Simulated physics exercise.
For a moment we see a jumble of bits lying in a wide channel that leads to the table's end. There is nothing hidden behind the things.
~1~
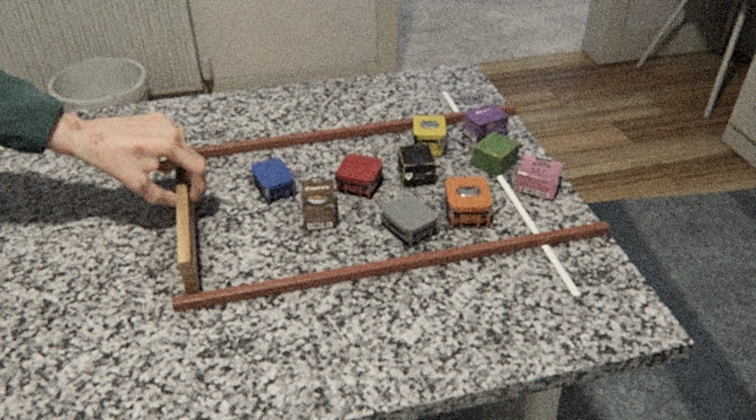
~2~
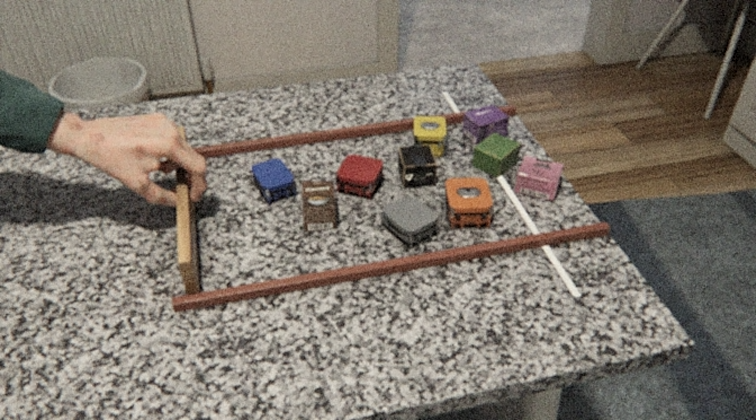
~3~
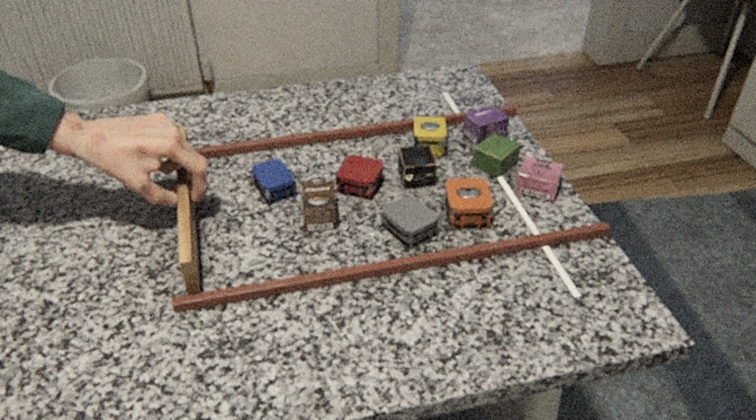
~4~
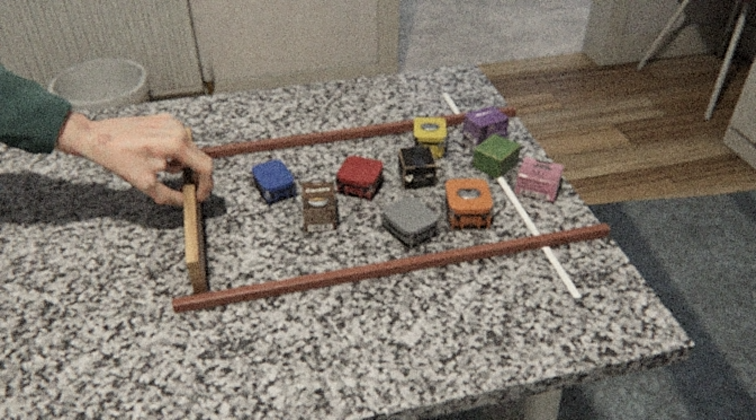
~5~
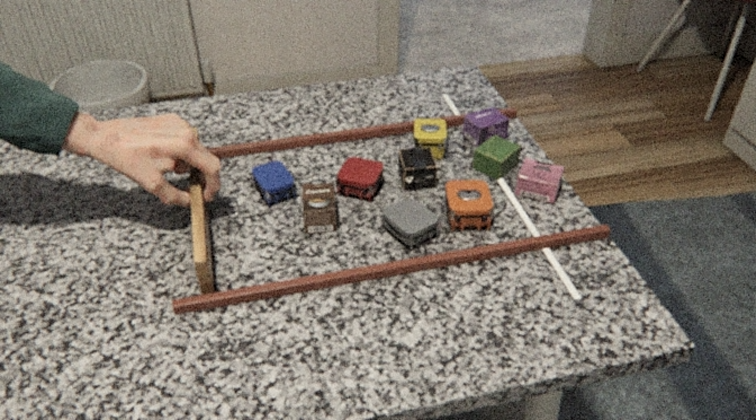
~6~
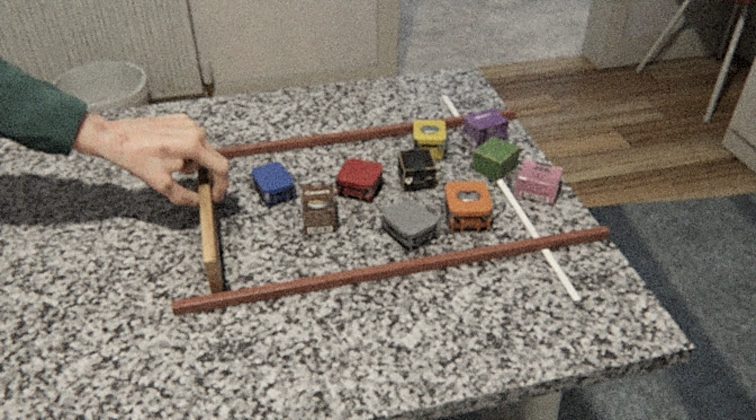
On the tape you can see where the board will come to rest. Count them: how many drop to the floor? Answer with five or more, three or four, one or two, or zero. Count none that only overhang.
The count that falls is three or four.
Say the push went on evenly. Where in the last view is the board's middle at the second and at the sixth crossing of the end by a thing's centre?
The first puts it near (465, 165), the next near (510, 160).
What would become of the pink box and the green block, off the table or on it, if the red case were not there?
So the pink box goes off the edge and the green block goes off the edge.
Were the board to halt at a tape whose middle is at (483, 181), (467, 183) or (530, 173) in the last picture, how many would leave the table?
Tallies in the order given: 3, 1, 6.
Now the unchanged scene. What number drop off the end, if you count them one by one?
3.
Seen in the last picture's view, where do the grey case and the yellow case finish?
In the last picture the grey case sits at (542, 207) while the yellow case sits at (488, 129).
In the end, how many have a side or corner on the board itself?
I count 4 of them.
Early on, none off yet; pink box at rest near (539, 182); purple box at rest near (485, 128); green block at rest near (496, 158).
A while later, none off yet; pink box at rest near (539, 182); purple box at rest near (485, 128); green block moving near (501, 158).
Further along, none off yet; pink box travelled about its own width near (566, 180); purple box at rest near (485, 128); green block leaning a little near (566, 154).
Finally, the number that fall off is three or four; lost, black box, green block and pink box.
